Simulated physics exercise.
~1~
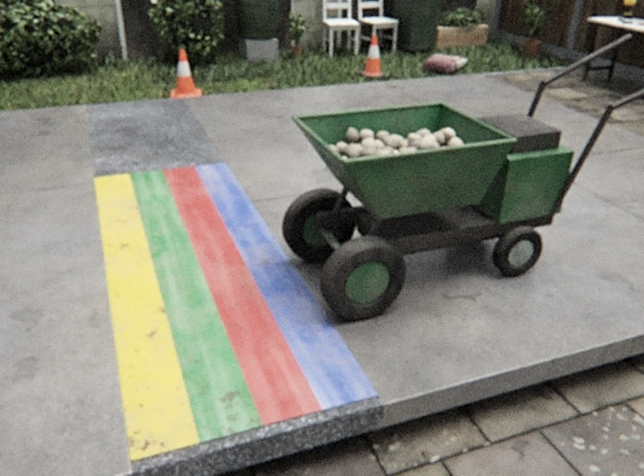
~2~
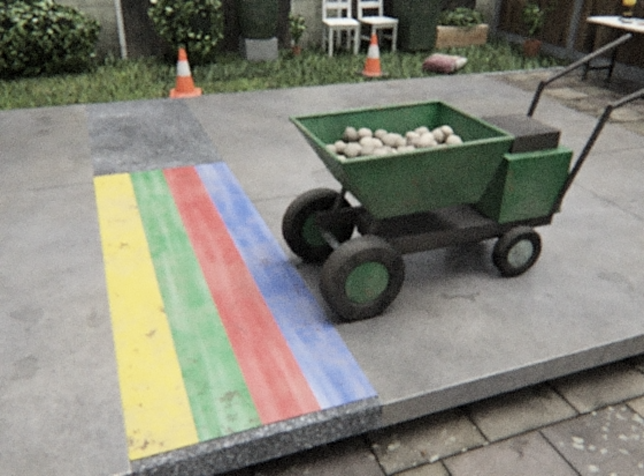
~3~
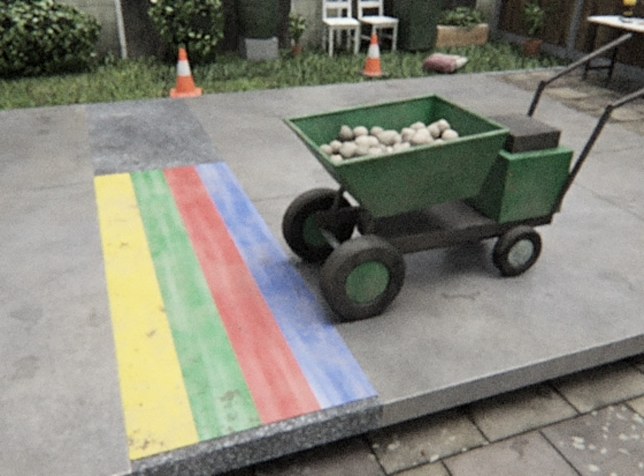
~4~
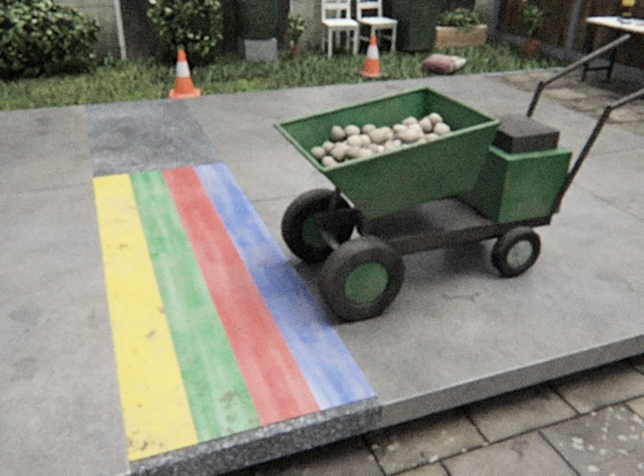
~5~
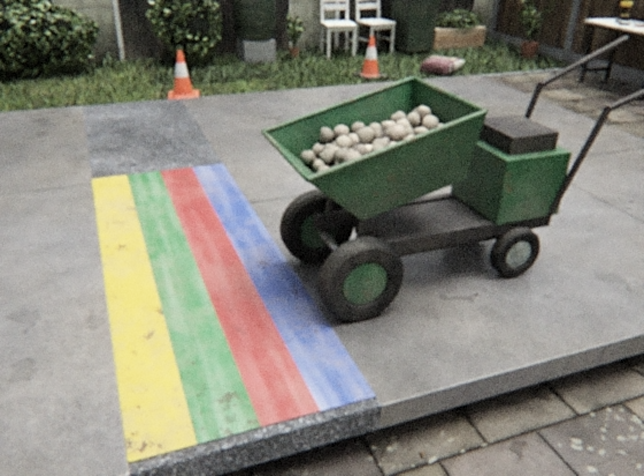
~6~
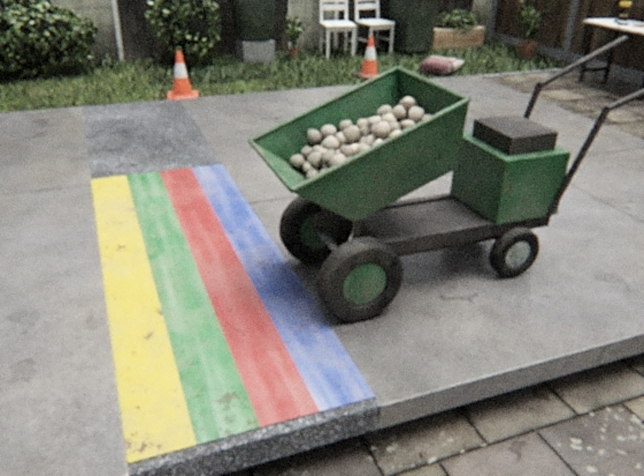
A green motor barrow loaded with river pebbles stood beside yellow, green, red and blue painted strips, and its skip slowly tilted forward to the left, its back end rising as the wheels stayed put.
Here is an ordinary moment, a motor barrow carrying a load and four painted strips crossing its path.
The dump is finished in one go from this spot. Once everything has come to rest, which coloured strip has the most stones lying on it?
Green.
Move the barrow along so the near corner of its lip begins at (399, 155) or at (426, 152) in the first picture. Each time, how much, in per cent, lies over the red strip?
Near 40 and 30 percent respectively.
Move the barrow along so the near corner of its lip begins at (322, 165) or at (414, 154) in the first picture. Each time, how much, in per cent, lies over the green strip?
It works out to 30 per cent in the first case and 20 per cent in the second.
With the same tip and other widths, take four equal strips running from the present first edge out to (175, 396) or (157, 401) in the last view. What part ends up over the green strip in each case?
Shares in turn: 20 %; 30 %.
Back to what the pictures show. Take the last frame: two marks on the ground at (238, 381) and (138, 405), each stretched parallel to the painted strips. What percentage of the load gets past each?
About 90 and 30 %.
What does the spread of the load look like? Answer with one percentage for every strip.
Per cent of the load - blue strip: 0, red strip: 5, green strip: 40, yellow strip: 30.
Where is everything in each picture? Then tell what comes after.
Lip of the skip near (344, 162), level; top of the load near (411, 155), river pebbles; blue strip near (323, 355); red strip near (270, 367); green strip near (214, 380); yellow strip near (154, 394), in the first frame.
Lip of the skip near (341, 163), tipped barely; top of the load near (409, 153), in the second frame.
Lip of the skip near (334, 165), tipped barely; top of the load near (428, 143), in the third frame.
Lip of the skip near (322, 171), tipped a little; top of the load near (420, 138), in the fourth frame.
Lip of the skip near (308, 180), tipped a little; top of the load near (421, 133), in the fifth frame.
Lip of the skip near (292, 190), tipped clearly; top of the load near (408, 126); blue strip near (320, 356); red strip near (267, 369); green strip near (211, 382); yellow strip near (151, 396), in the sixth frame.
Shortly afterwards, skip tipped steeply; the whole lot in the skip.
Next, skip tipped right over; near two thirds in the skip; near a quarter over the green strip; a little over the yellow strip.
Some moments later, skip tipped right over; a little in the skip; only a few over the red strip; near a third over the green strip; near a third over the yellow strip; near a quarter off the paint.
In the end, skip tipped right over; only a few in the skip; none at all over the blue strip; only a few over the red strip; near a third over the green strip; near a third over the yellow strip; near a quarter off the paint.
